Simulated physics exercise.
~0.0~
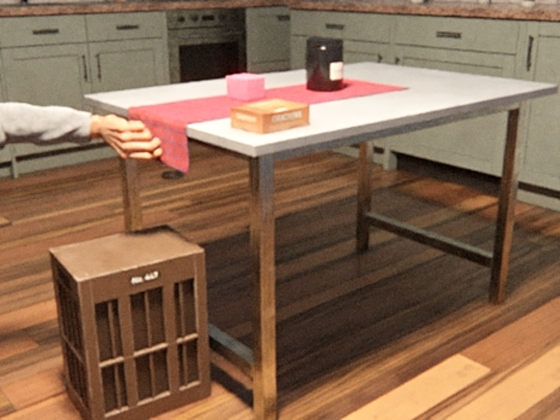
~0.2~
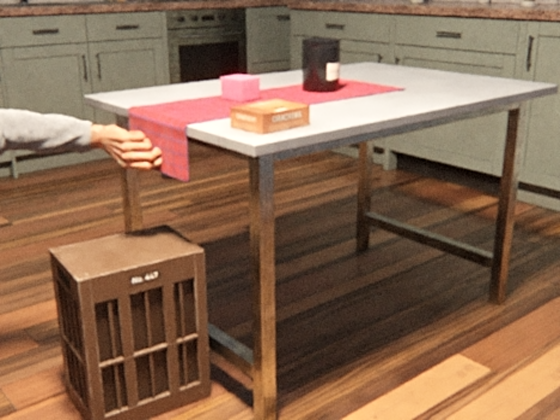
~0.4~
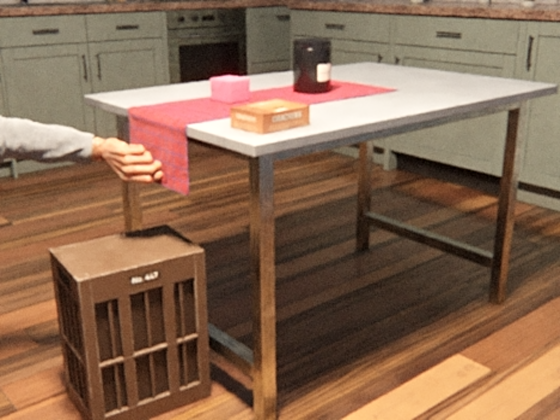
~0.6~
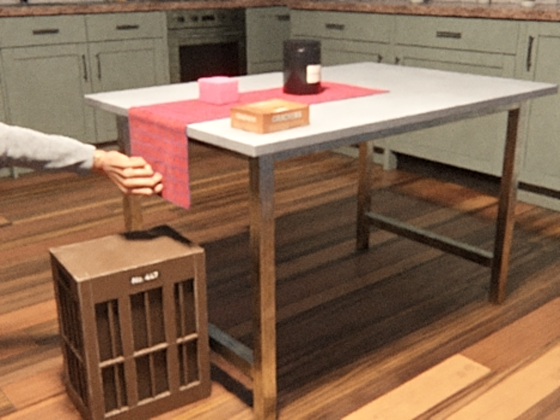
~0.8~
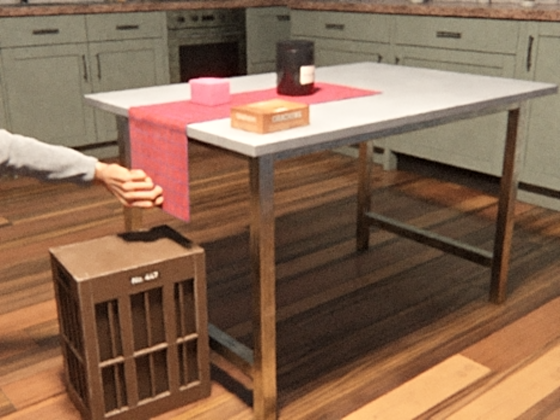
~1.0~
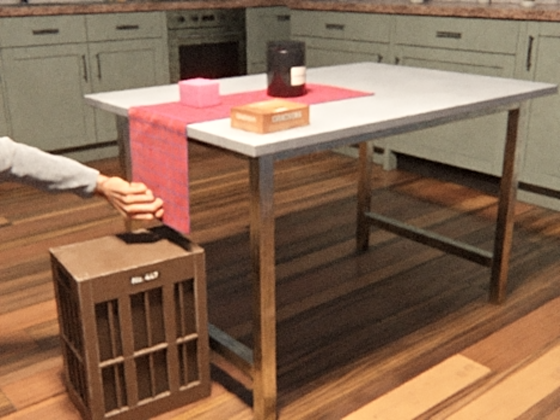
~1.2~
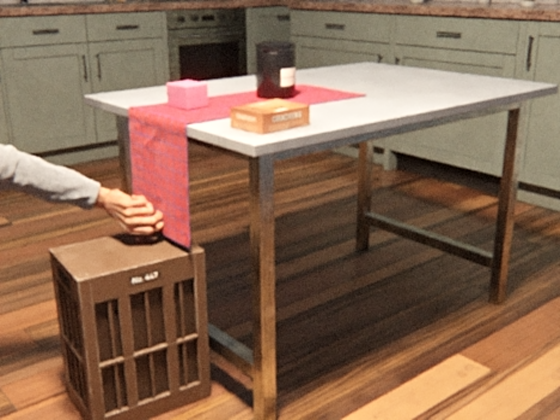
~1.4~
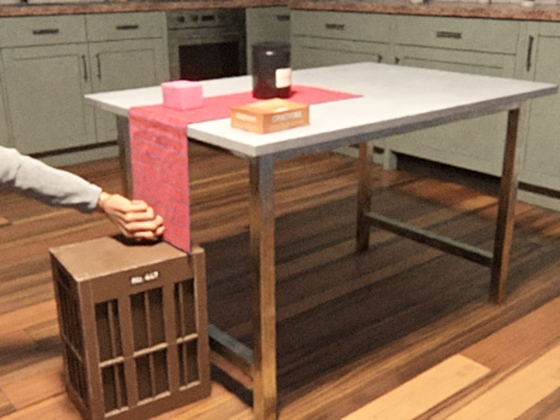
The clip opens on a pale table in a kitchen, with a red cloth laid along its top and hanging a little over the left end, above a brown crate on the floor. A pink block and a black canister sit on the cloth, and an orange packet rests near the front edge. A hand reaching in from the left draws the hanging end steadily downward. As the cloth slides left, the block and the upright canister ride along with it, while the packet stays put. Finally the hem reaches the crate, with the hand beside it and all three objects still on the table.
